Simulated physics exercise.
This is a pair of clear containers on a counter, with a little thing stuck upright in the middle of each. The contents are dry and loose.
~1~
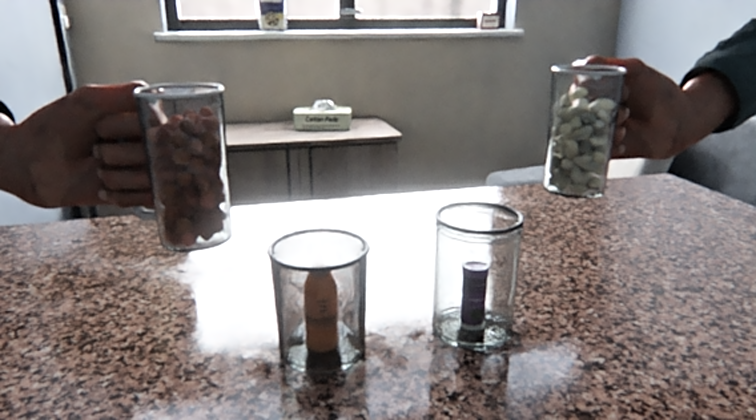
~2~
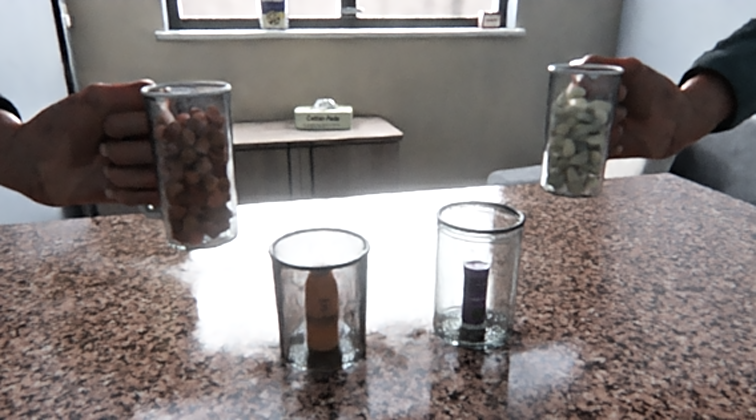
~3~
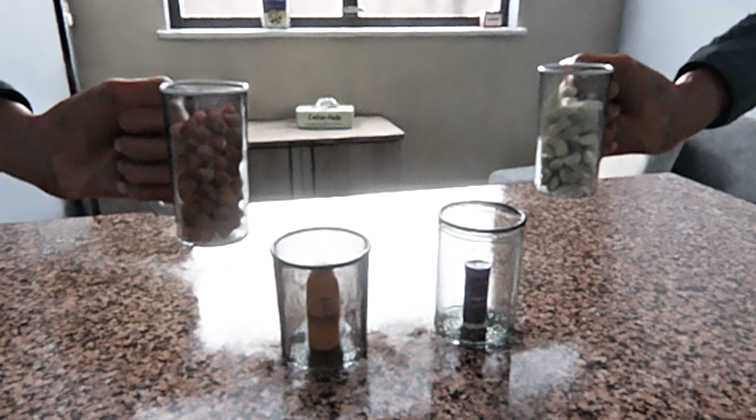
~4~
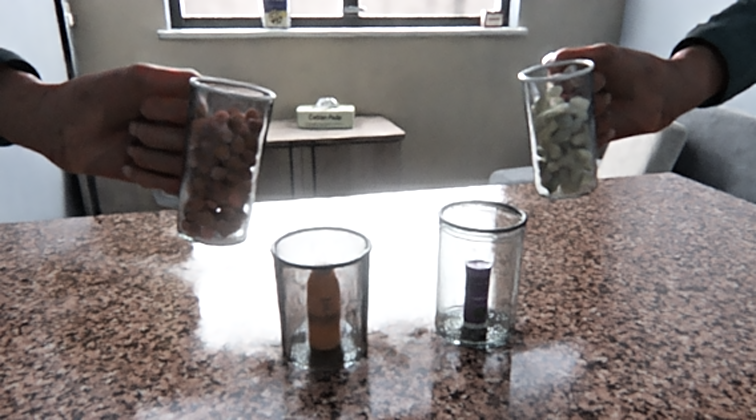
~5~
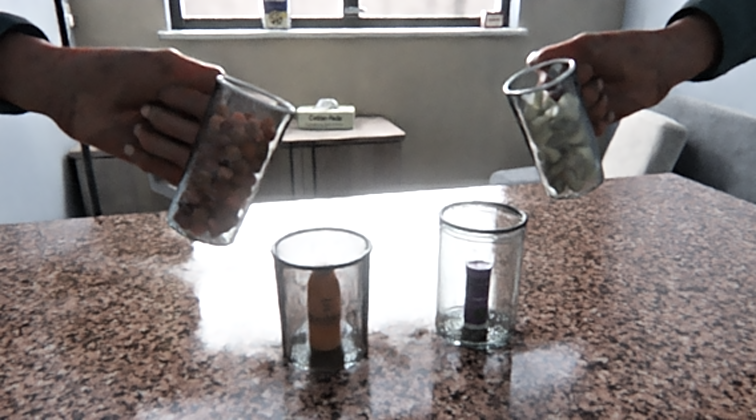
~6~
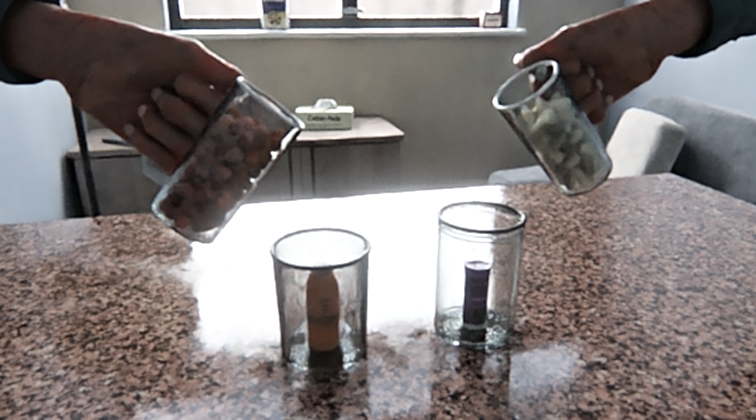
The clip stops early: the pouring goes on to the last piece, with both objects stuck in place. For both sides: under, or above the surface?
The left one keeps its head above the surface; the right one keeps its head above the surface.
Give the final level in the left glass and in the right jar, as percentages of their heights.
Near 65 on the left, 50 on the right.
Then, 0.45 s later than the last frame, left glass empty, all of its cupful still in the cup; right jar empty, all of its cupful still in the cup.
Then, 0.85 s later than the last frame, left glass nearly empty, the larger part of its cupful still in the cup; right jar nearly empty, the larger part of its cupful still in the cup.
Then, 1.19 s later than the last frame, left glass half full, none of its cupful still in the cup; right jar a third full, none of its cupful still in the cup.
When it is over, left glass two thirds full (surface near (322, 284)), nothing beside it; right jar half full (surface near (477, 273)), a few pieces on the counter; the left thing is still showing; the right thing is still showing.
